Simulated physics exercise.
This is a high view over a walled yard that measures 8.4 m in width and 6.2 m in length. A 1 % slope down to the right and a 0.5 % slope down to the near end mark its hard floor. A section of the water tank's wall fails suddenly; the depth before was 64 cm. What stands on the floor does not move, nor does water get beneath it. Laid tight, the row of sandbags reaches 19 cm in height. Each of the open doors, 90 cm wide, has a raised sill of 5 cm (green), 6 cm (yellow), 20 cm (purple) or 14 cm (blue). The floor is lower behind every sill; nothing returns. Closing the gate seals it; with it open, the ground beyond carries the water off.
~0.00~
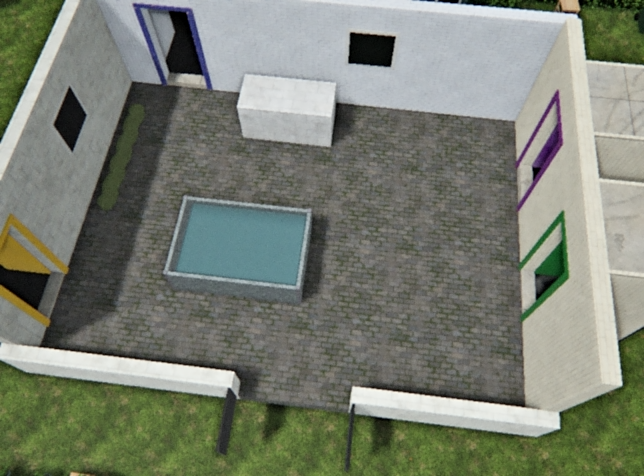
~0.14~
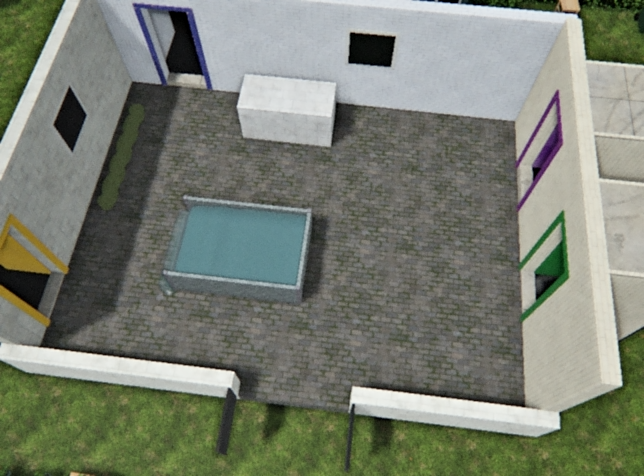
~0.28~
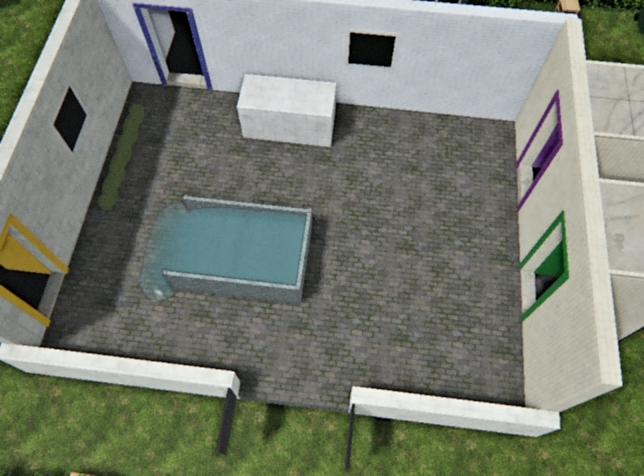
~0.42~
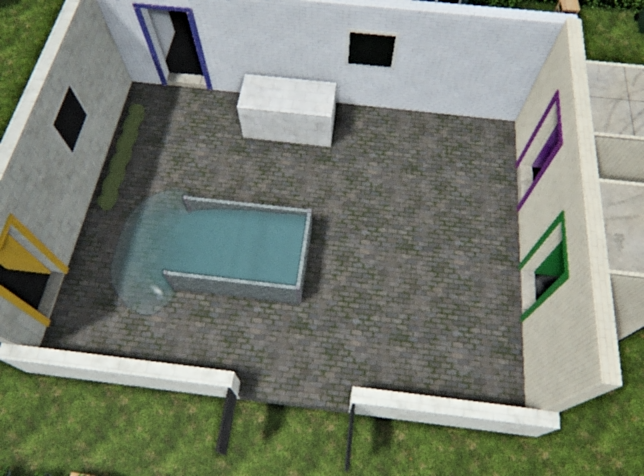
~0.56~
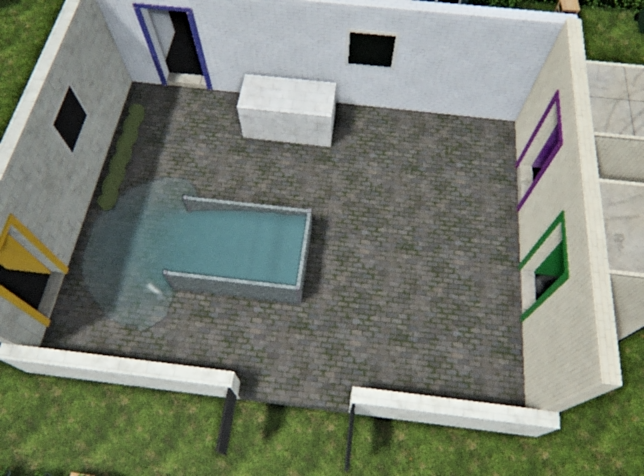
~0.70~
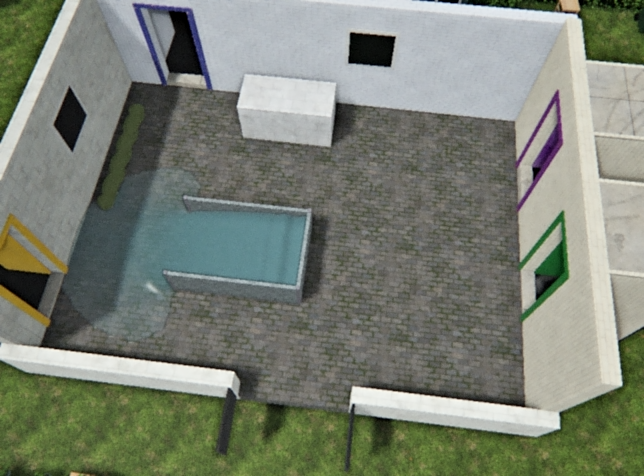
A walled yard with paved ground held a low tank of blue water near the middle; its left side gave way, and water poured out, fanning across the paving toward the left wall.
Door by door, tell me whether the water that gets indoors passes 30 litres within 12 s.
Here is the picture: At the green door it stays within 30 litres; at the yellow door it goes past 30 litres; at the purple door it stays within 30 litres; at the blue door it stays within 30 litres.
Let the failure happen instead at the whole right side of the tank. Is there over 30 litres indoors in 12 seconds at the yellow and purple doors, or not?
Door yellow stays within, door purple stays within.
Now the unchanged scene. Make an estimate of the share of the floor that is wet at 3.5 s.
35 %.
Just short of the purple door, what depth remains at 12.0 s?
Some 8.0 centimetres of depth.
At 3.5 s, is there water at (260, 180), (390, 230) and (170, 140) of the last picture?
Listed in turn: Spared so far / spared so far / swamped.
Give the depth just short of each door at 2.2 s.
In centimetres - green: 0, yellow: 21, purple: 0, blue: 2.
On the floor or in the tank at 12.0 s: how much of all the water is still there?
Roughly 84 percent.
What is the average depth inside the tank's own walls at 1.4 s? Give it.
I'd put the average depth near 36 cm.
After 1.4 s water covers 15 % of the floor and is deepest (36 cm) near (76, 244); green door not reached, yellow door 20 cm at the sill, 24 L in, purple door not reached, blue door not reached.
After 2.2 s water covers 20 % of the floor and is deepest (40 cm) near (38, 355); green door not reached, yellow door 21 cm at the sill, 91 L in, purple door not reached, blue door 2 cm at the sill, 0 L in.
After 3.5 s water covers 35 % of the floor and is deepest (28 cm) near (132, 84); green door not reached, yellow door 17 cm at the sill, 174 L in, purple door not reached, blue door 16 cm at the sill, 1 L in.
After 7.0 s water covers 70 % of the floor and is deepest (13 cm) near (517, 416); green door 5 cm at the sill, 0 L in, yellow door 7 cm at the sill, 251 L in, purple door not reached, blue door 6 cm at the sill, 4 L in.
After 12.0 s water covers 85 % of the floor and is deepest (8 cm) near (511, 234); green door 6 cm at the sill, 4 L in, yellow door 3 cm at the sill, 253 L in, purple door 8 cm at the sill, 0 L in, blue door 4 cm at the sill, 4 L in.
